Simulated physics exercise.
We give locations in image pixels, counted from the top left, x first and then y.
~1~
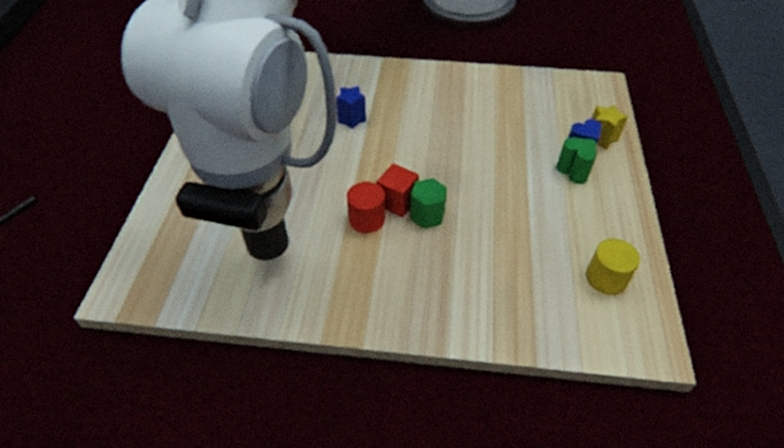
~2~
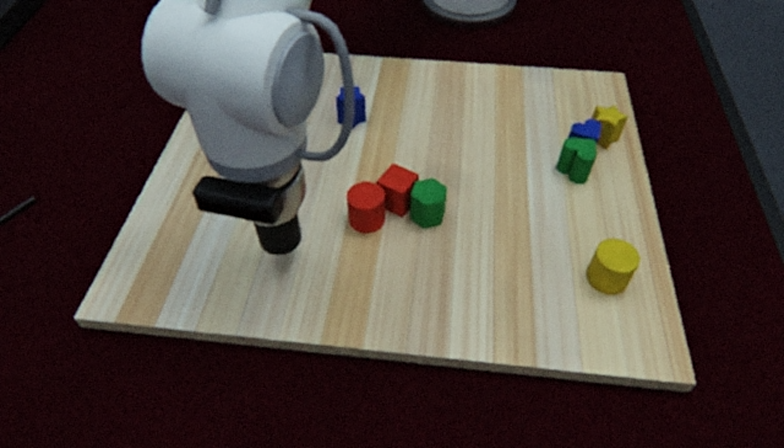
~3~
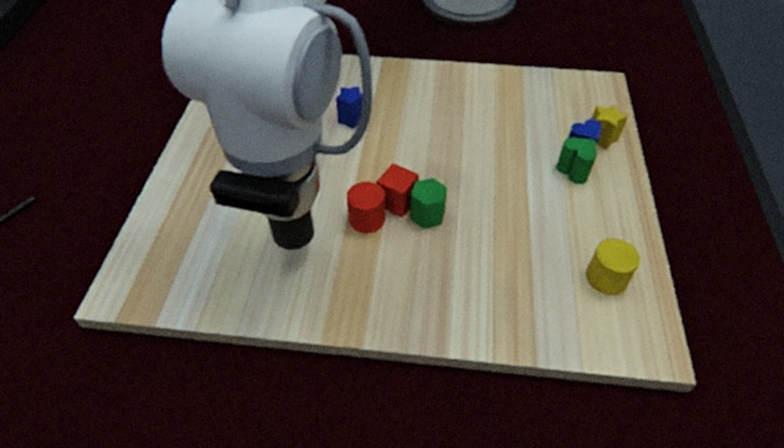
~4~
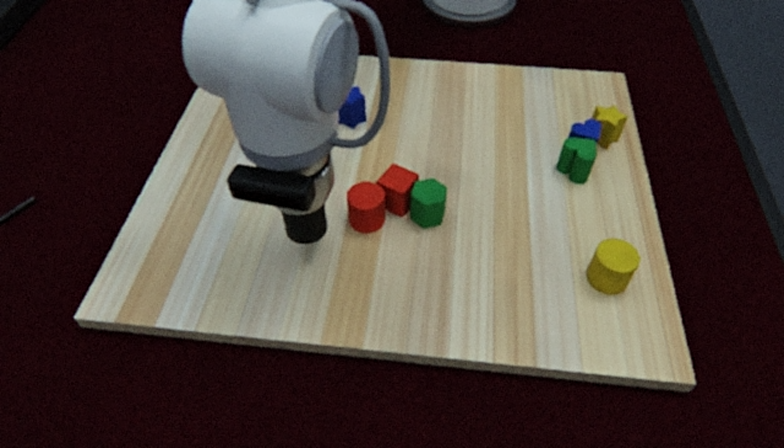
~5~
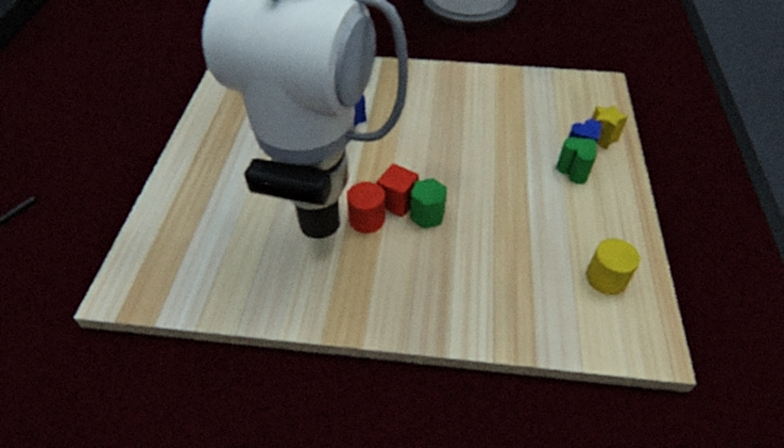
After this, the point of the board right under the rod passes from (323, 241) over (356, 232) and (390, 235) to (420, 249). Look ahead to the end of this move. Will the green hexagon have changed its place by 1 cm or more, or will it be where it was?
It gets no push and keeps its place.
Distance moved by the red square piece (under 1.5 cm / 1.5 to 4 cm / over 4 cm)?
Once the path ends, it will sit 1.5 to 4 cm from where it is now.
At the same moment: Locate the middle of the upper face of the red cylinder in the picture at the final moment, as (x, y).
I'd guess (396, 181).
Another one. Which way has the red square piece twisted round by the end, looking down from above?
Looking down, it rotates clockwise.
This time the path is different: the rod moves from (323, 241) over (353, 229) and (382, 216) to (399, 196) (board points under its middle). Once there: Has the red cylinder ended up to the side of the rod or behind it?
No.
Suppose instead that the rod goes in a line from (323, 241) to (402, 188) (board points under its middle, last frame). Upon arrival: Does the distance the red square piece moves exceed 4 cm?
My answer is yes.
What follows on the original path. One third of the way, rod at (355, 214); red cylinder at (380, 185); red square piece at (408, 169), turned 30° clockwise.
Two thirds of the way, rod at (390, 217); red cylinder at (396, 181); red square piece at (419, 161), turned 25° clockwise.
At the end, rod at (421, 231); red cylinder at (396, 181); red square piece at (419, 161), turned 25° clockwise; green hexagon in place.
